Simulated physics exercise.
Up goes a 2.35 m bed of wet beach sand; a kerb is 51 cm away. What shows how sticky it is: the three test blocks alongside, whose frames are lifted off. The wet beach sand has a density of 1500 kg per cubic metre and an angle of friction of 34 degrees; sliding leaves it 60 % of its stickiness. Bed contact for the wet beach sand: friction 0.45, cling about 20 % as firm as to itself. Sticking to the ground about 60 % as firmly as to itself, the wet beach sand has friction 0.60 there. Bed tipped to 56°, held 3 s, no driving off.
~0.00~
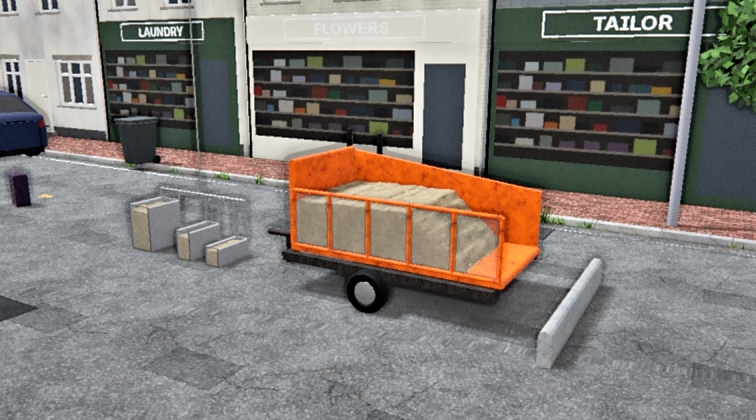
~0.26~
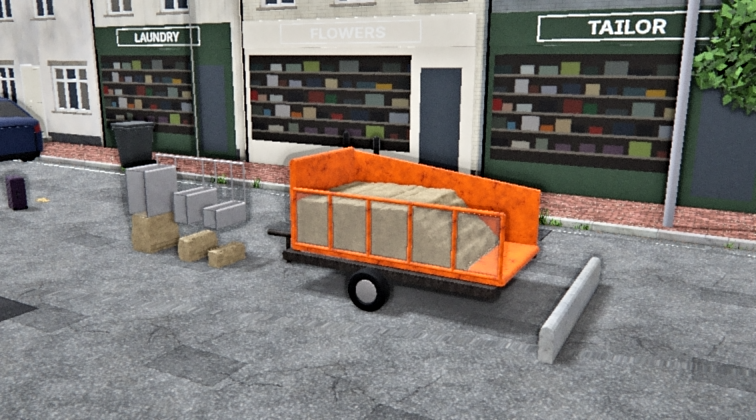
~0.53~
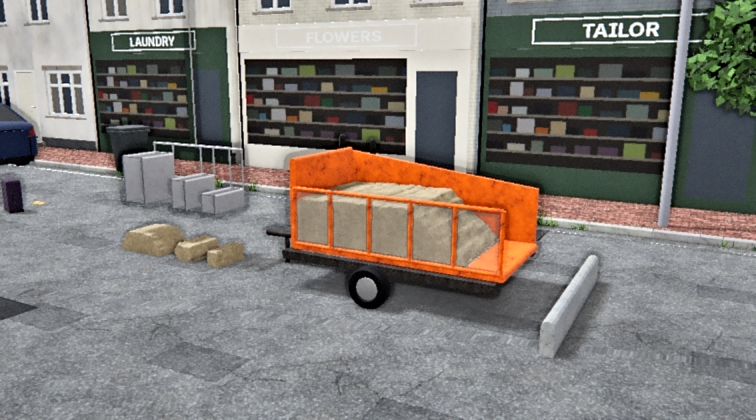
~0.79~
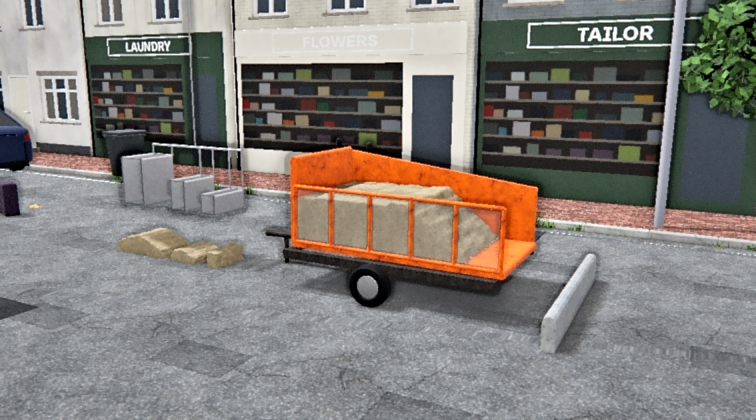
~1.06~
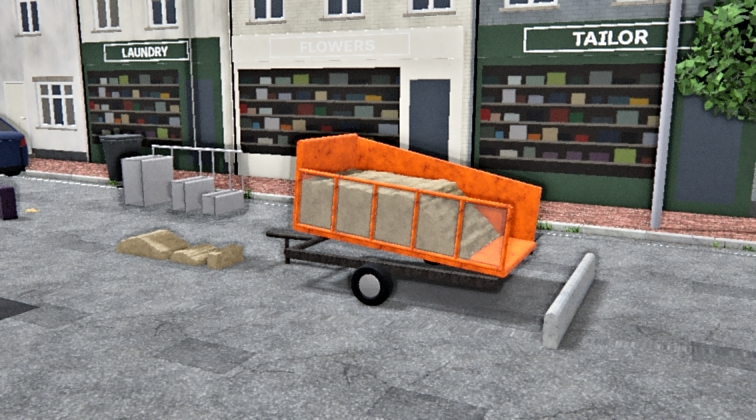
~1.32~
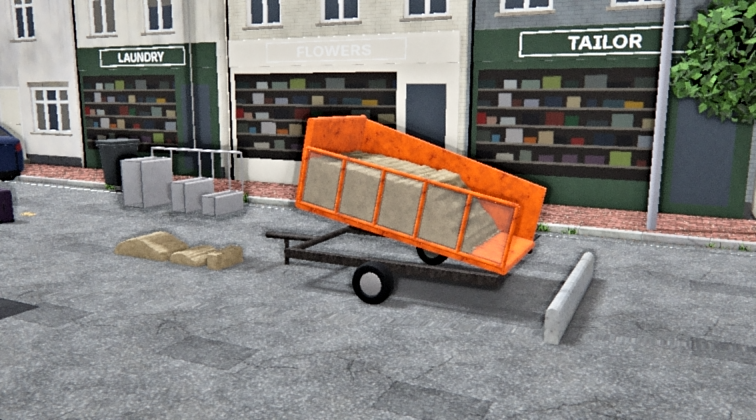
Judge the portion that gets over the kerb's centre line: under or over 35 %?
I judge it over.
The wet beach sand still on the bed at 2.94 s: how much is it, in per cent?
That share is about 65 %.
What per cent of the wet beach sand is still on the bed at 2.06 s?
I'd say close to 100 %.
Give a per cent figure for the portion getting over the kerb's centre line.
Close to 45 in a hundred.
After 2.06 s, the tilt is 28 degrees, all is on the bed and 0 % past the kerb's middle.
After 2.94 s, the tilt is 49 degrees, 63 % is on the bed and 1 % past the kerb's middle.
After 3.81 s, the tilt is 56 degrees, 3 % is on the bed and 44 % past the kerb's middle.
After 4.68 s, the tilt is 56 degrees, 2 % is on the bed and 46 % past the kerb's middle.
After 6.38 s, the tilt is 56 degrees, 2 % is on the bed and 46 % past the kerb's middle.
